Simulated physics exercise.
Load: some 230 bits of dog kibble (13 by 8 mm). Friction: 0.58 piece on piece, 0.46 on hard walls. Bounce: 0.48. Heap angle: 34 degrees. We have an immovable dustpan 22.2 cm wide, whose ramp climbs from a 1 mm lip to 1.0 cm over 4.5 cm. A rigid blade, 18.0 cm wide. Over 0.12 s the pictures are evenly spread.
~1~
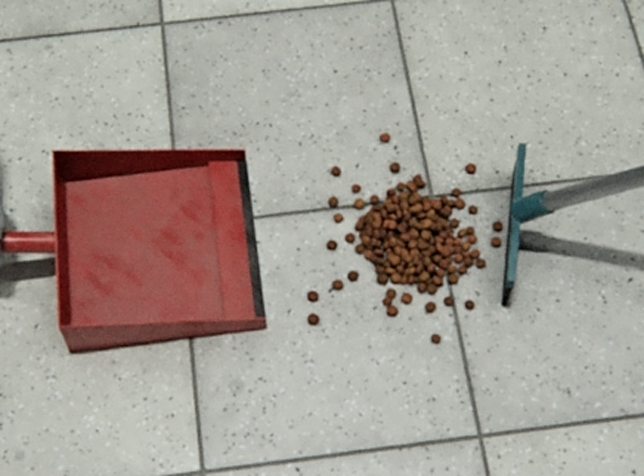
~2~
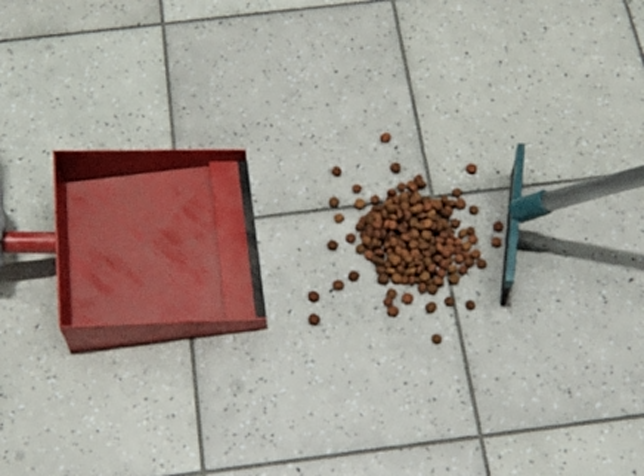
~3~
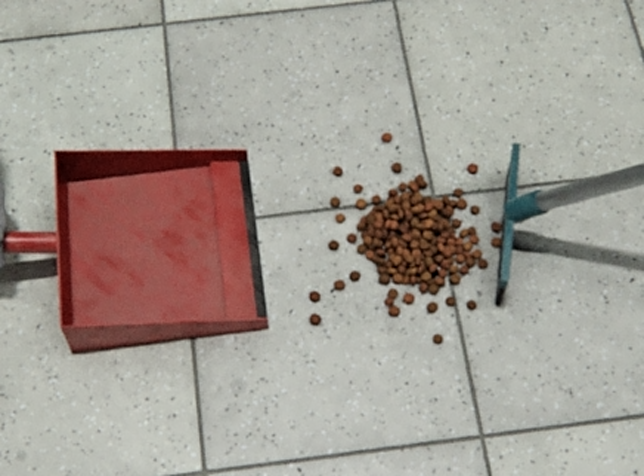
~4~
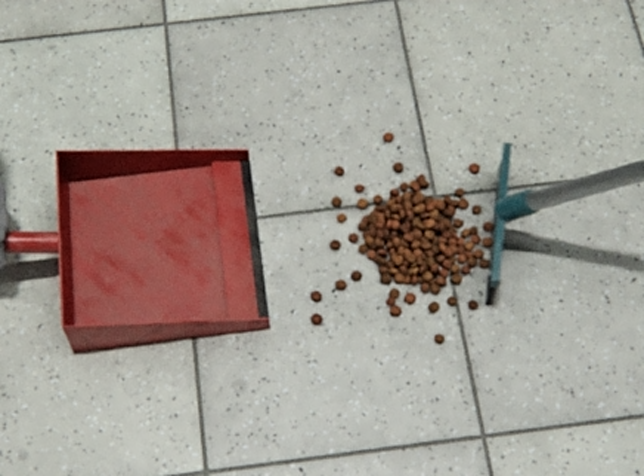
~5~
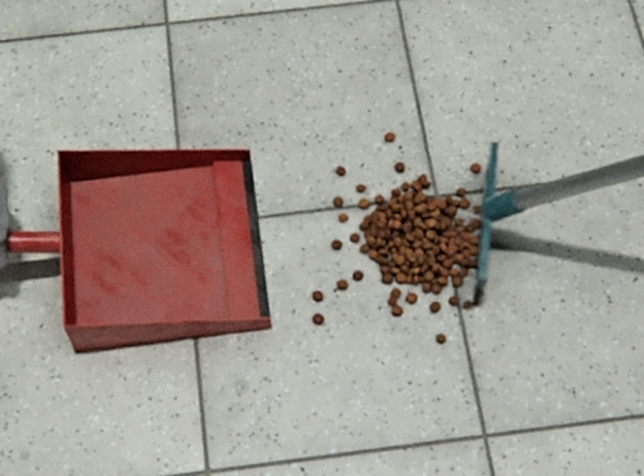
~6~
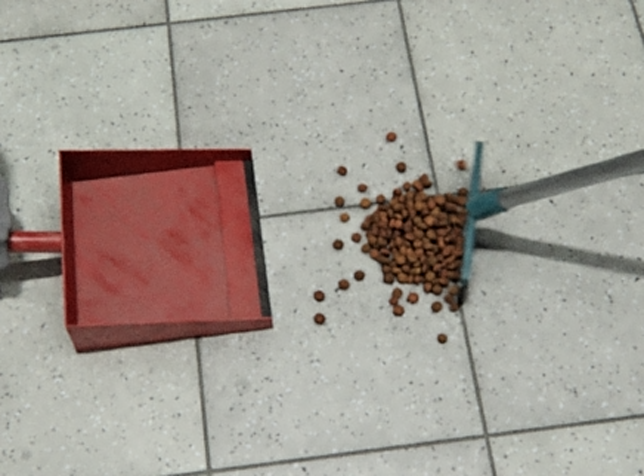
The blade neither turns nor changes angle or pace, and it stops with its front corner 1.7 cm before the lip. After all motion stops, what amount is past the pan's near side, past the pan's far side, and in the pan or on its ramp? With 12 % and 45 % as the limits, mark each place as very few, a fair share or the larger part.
My call: Past the pan's near side: Very few; past the pan's far side: Very few; in the pan or on its ramp: A fair share.
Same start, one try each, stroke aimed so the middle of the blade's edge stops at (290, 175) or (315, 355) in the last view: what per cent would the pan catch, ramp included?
Roughly 30 % and 5 %.
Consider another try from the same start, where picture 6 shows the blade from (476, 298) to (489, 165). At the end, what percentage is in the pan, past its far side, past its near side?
The pan gets 10, the far side 0 and the near side 10.
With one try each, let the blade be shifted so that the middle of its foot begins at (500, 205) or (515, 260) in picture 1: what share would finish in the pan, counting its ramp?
Close to 35 in a hundred, then close to 30 in a hundred.
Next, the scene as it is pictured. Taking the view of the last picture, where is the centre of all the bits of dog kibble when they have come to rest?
I'd put it at about (266, 222).
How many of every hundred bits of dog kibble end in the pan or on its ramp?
Roughly 35 in a hundred come to rest there.
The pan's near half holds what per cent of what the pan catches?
Roughly 40 percent.
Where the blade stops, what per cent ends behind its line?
Some 10 per cent.
Then, 0.14 s after the last picture, middle of the blade 13 cm from the lip; 0 % over the lip, far side 0 %, near side 0 %.
Then, 0.23 s after the last picture, middle of the blade 6 cm from the lip; 0 % over the lip, far side 5 %, near side 5 %.
Then, 0.45 s after the last picture, middle of the blade 4 cm from the lip; 35 % over the lip, far side 5 %, near side 5 %.
In the end, near side 5 %, far side 5 %, pan 35 %, in front of the lip or behind the blade 55 %.
